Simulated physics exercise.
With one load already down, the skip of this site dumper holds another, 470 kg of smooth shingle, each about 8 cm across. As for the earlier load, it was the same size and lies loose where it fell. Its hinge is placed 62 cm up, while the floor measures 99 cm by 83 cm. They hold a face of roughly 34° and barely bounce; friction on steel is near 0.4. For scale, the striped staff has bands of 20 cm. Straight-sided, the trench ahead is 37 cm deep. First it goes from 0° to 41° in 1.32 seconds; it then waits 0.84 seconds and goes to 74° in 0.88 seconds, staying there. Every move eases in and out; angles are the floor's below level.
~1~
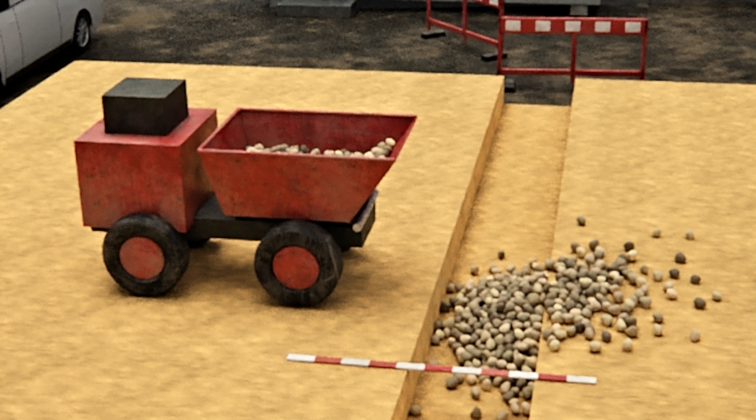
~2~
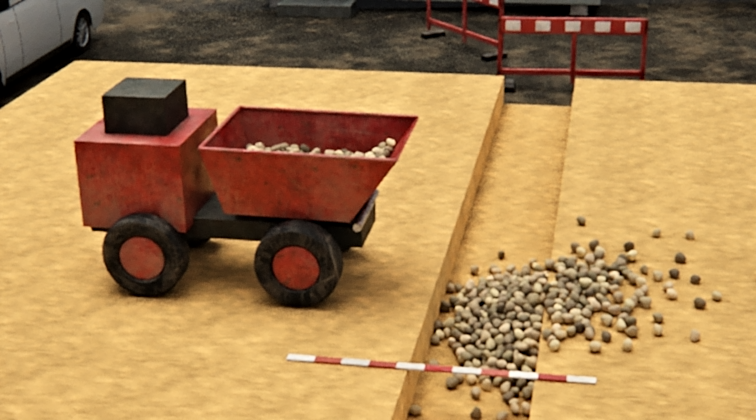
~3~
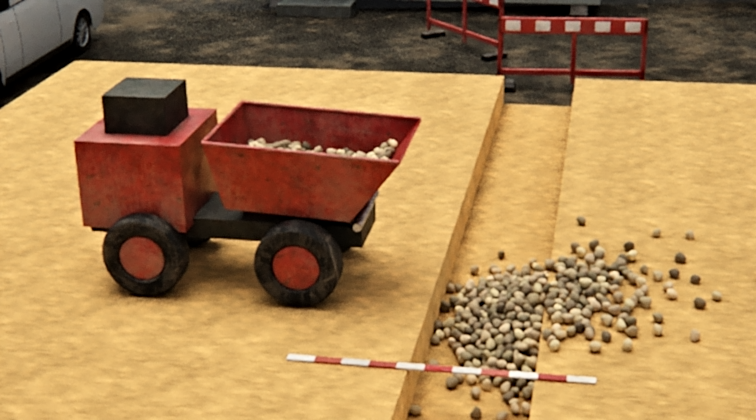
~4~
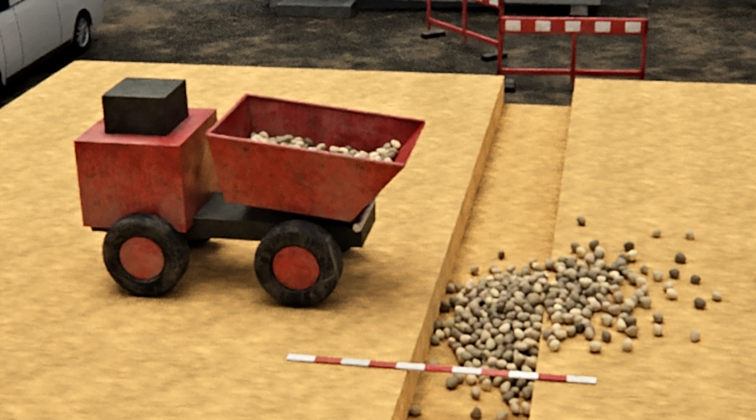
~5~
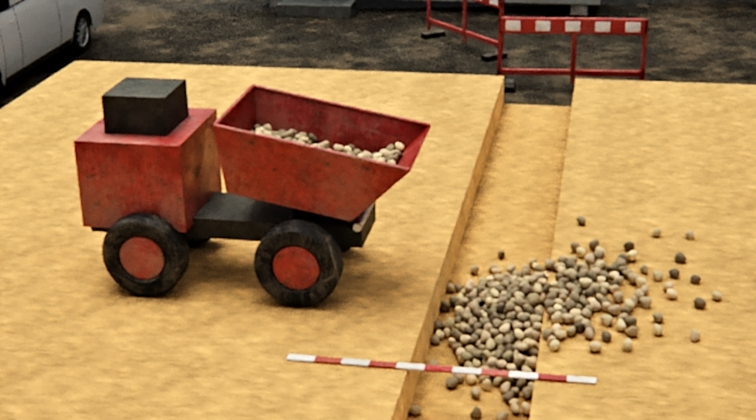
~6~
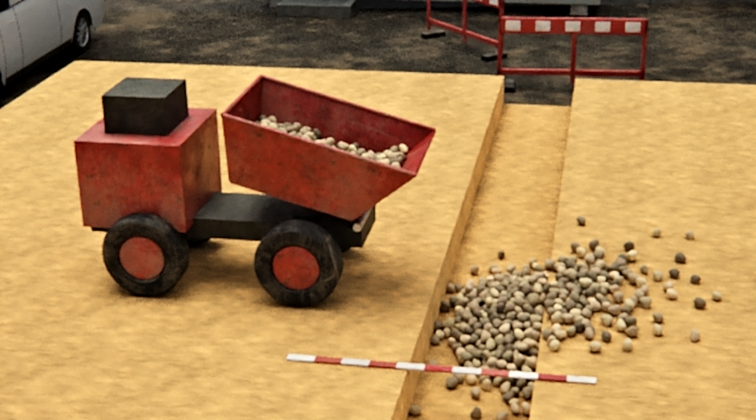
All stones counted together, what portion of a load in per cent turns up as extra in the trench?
About 98 percent of a load.
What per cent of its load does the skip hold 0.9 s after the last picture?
Estimate: 100 % remaining inside, roughly.
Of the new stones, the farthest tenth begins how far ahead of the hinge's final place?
Roughly 130 cm ahead of it.
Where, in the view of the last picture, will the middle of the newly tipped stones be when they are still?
The middle lies near (493, 306) in the last picture.
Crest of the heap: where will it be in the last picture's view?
Roughly at (569, 282).
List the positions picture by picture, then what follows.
The skip is at 0°, its lip at (395, 161); the top of the load is at (370, 152). The earlier load is highest near (581, 285), 10 cm above ground level, 78 % in the trench, 22 % past the trench, in the first picture.
Lip at (396, 161), floor tilted 1°, highest stones at (357, 153), in the second picture.
The skip is at 3°, its lip at (399, 163); the top of the load is at (268, 151), in the third picture.
Lip at (404, 166), floor tilted 6°, highest stones at (266, 144), in the fourth picture.
Lip at (409, 170), floor tilted 11°, highest stones at (265, 137), in the fifth picture.
Lip at (415, 176), floor tilted 15°, highest stones at (271, 130), in the sixth picture.
Then, 0.4 s after the last picture the floor is at 35°; in per cent of one load, 100 in the skip, 78 in the trench, 22 past the trench; the foremost stones are at (735, 297).
Then, 0.9 s after the last picture the floor is at 41°; in per cent of one load, 100 in the skip, 78 in the trench, 22 past the trench; the foremost stones are at (735, 297).
Then, 2.9 s after the last picture the floor is at 74°; in per cent of one load, 50 in the skip, 128 in the trench, 22 past the trench; the foremost stones are at (735, 297).
Then, 5.6 s after the last picture the floor is at 74°; in per cent of one load, 0 in the skip, 176 in the trench, 24 past the trench; the foremost stones are at (735, 297). Net gain in the trench, 98.
